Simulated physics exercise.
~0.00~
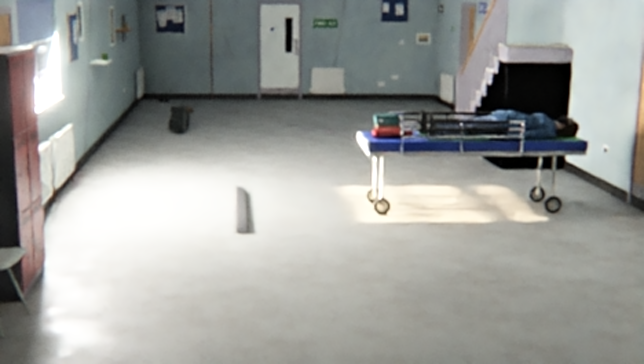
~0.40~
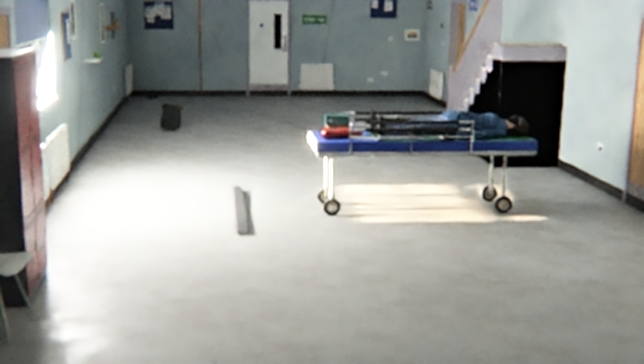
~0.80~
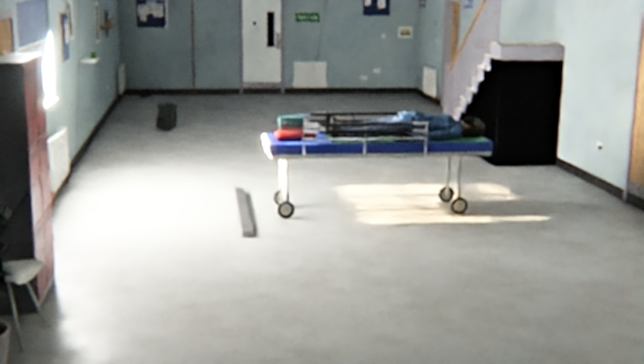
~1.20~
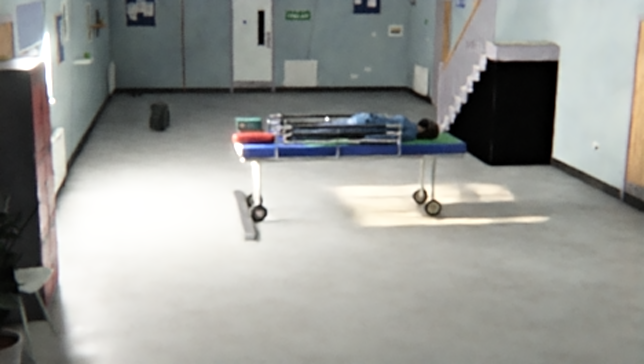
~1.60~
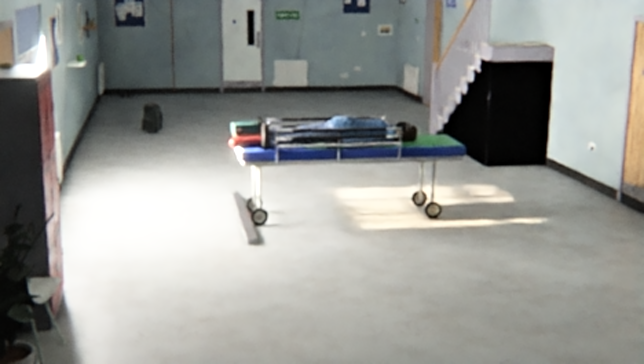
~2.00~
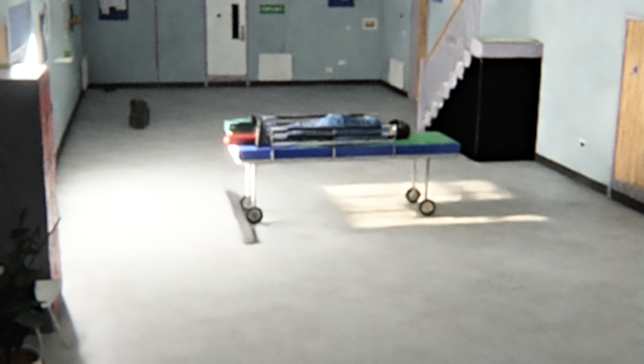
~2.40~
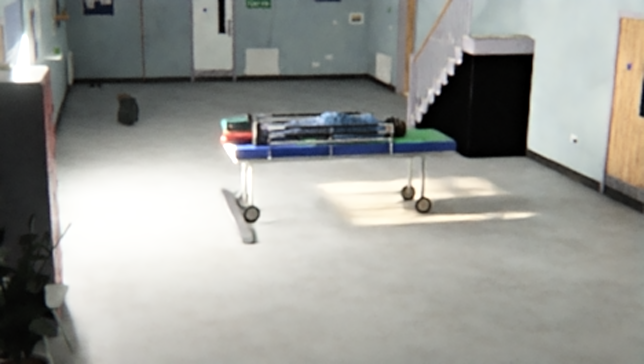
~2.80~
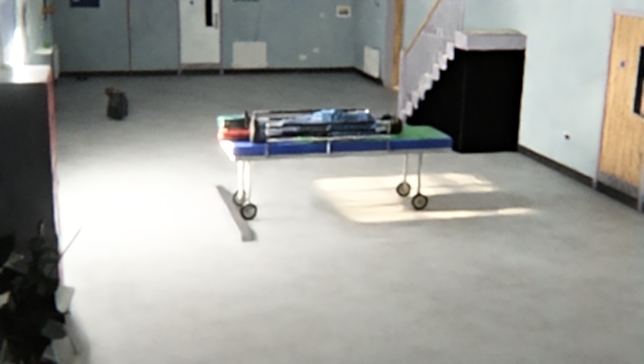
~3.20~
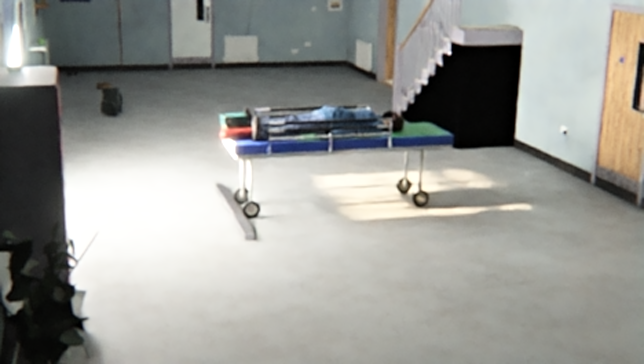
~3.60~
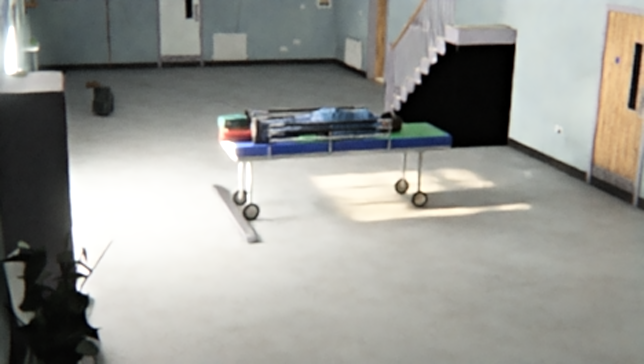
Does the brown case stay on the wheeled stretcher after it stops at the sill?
Yes, the brown case stays aboard the stretcher, near its left end.
